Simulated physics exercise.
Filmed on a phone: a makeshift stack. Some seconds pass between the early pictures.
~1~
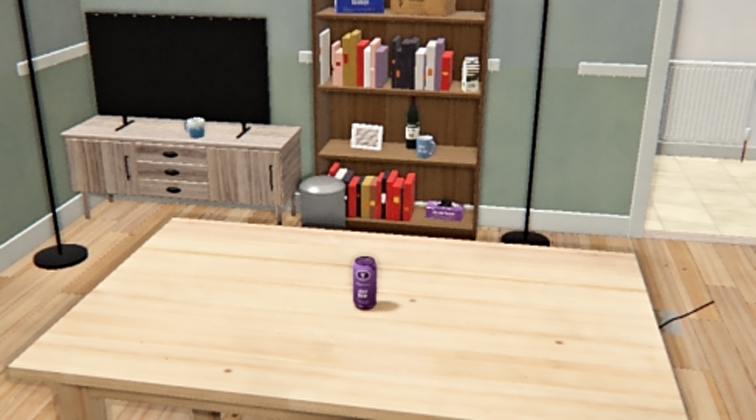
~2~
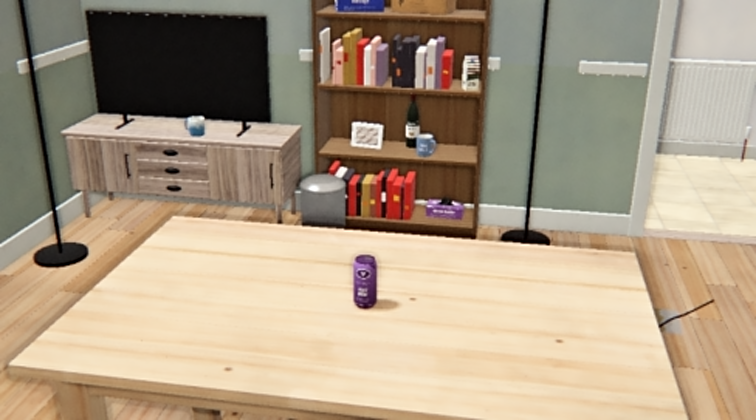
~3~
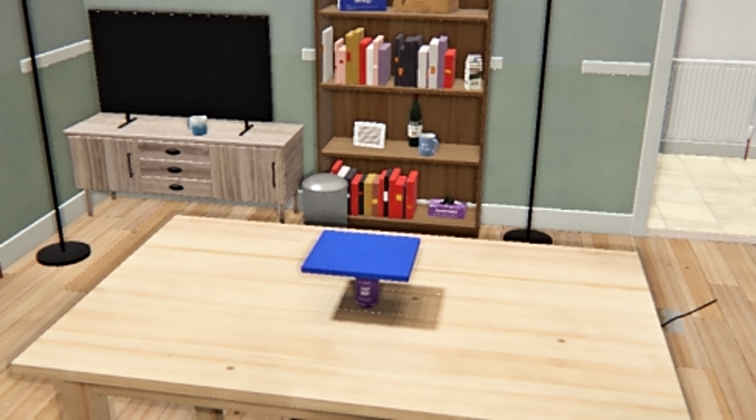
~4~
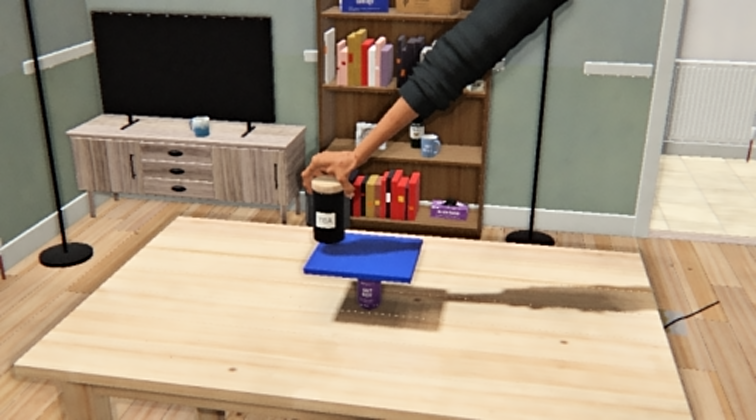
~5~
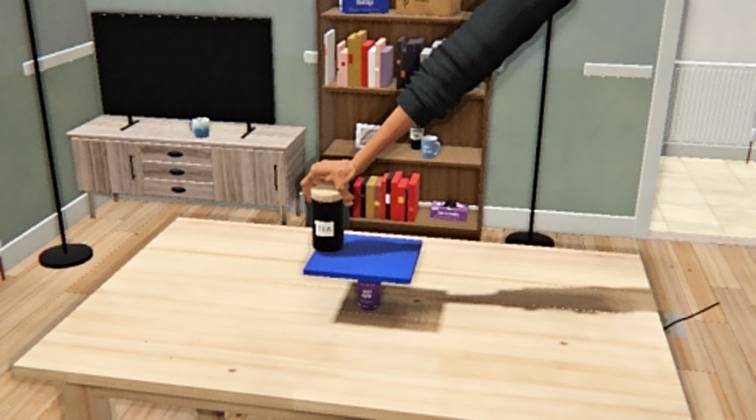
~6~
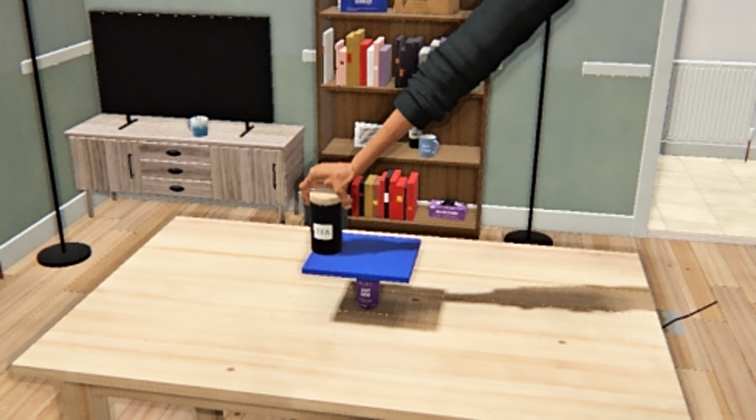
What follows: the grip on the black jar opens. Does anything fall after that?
Outcome: The stack gives way.
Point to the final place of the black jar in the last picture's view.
Near (291, 284).
Then, 0.30 s later than the last frame, black jar now fallen; blue lid tilted by 50°.
Then, 0.80 s later than the last frame, blue lid on its side.
Then, 1.50 s later than the last frame, blue lid and purple can now fallen.
When it is over, fallen, black jar, blue lid and purple can. End places, in pixels of the last picture, black jar near (291, 284). The stack loses its balance.
